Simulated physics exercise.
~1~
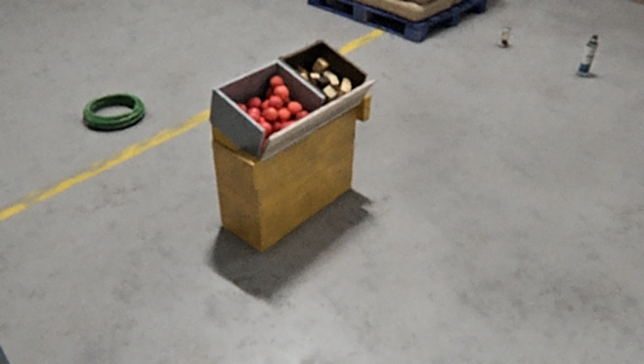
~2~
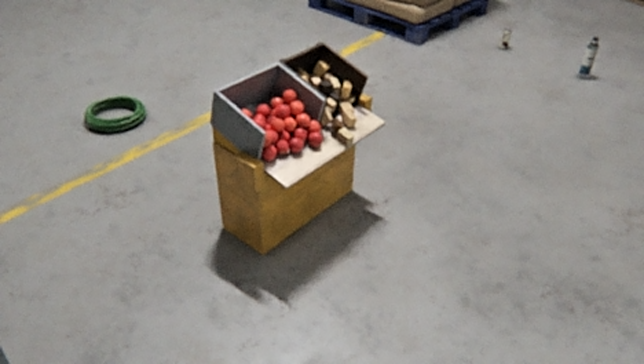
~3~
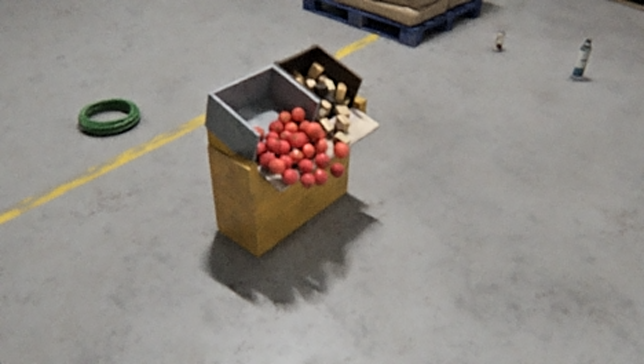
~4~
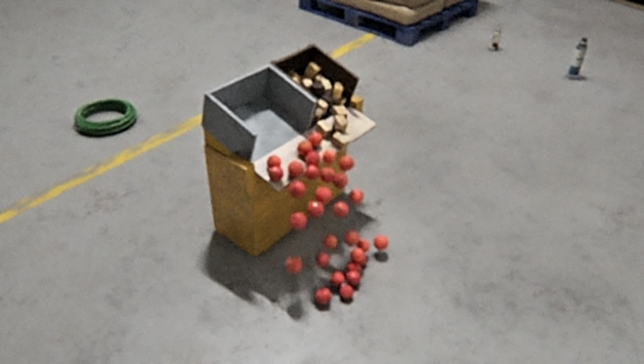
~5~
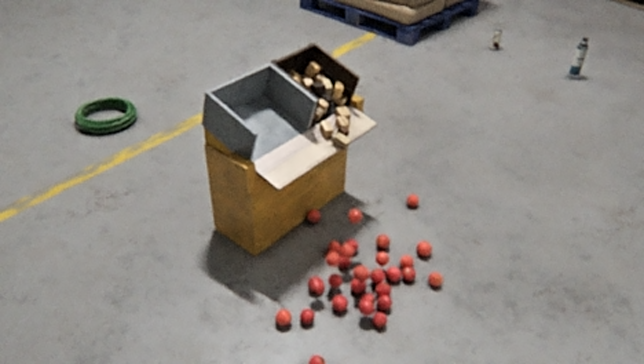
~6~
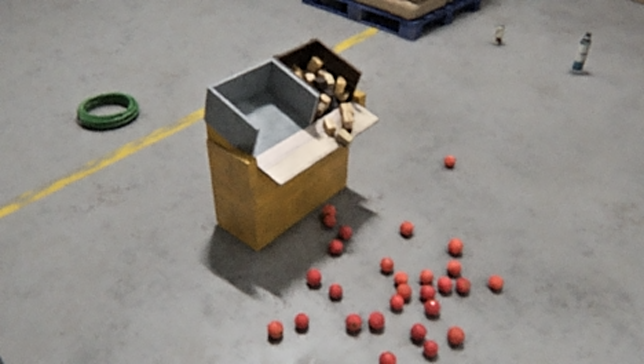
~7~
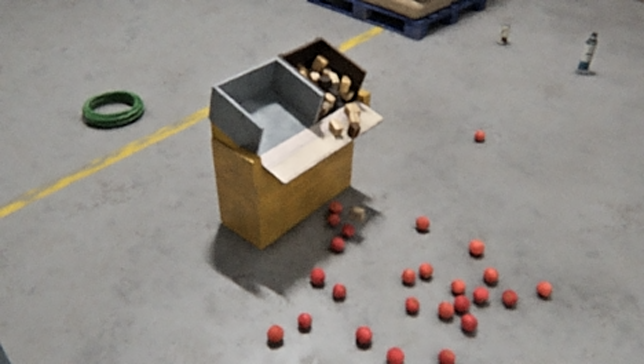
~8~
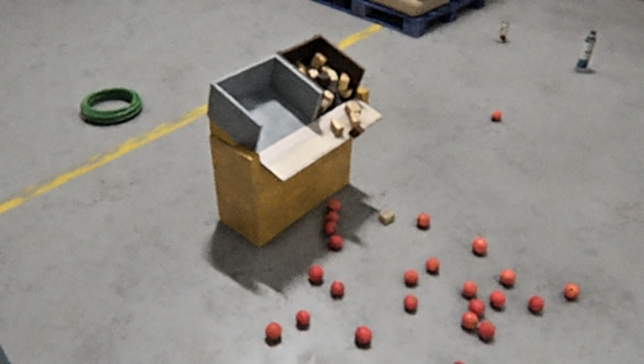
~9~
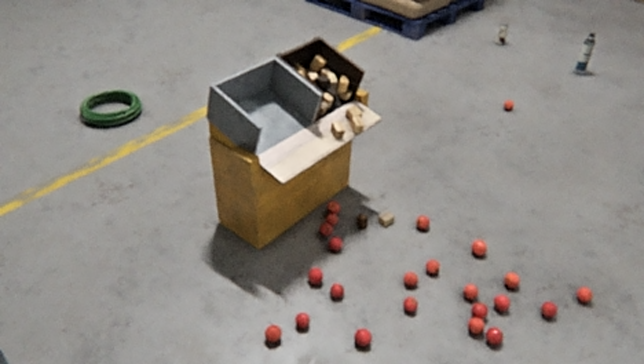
At first, a grey hopper of red tomatoes and a darker hopper of wooden blocks sit side by side on a yellowish stand on a concrete floor, closed in by a pale flap at the front. The flap drops outward, and the tomatoes slide forward onto it while the blocks shift and bunch up. The tomatoes then pour over the edge in a mass, fall to the floor and scatter, many rolling right. Soon the grey hopper is empty. Later a couple of blocks drop too, but most stay piled in their hopper and on the flap as the tomatoes lie spread across the floor.
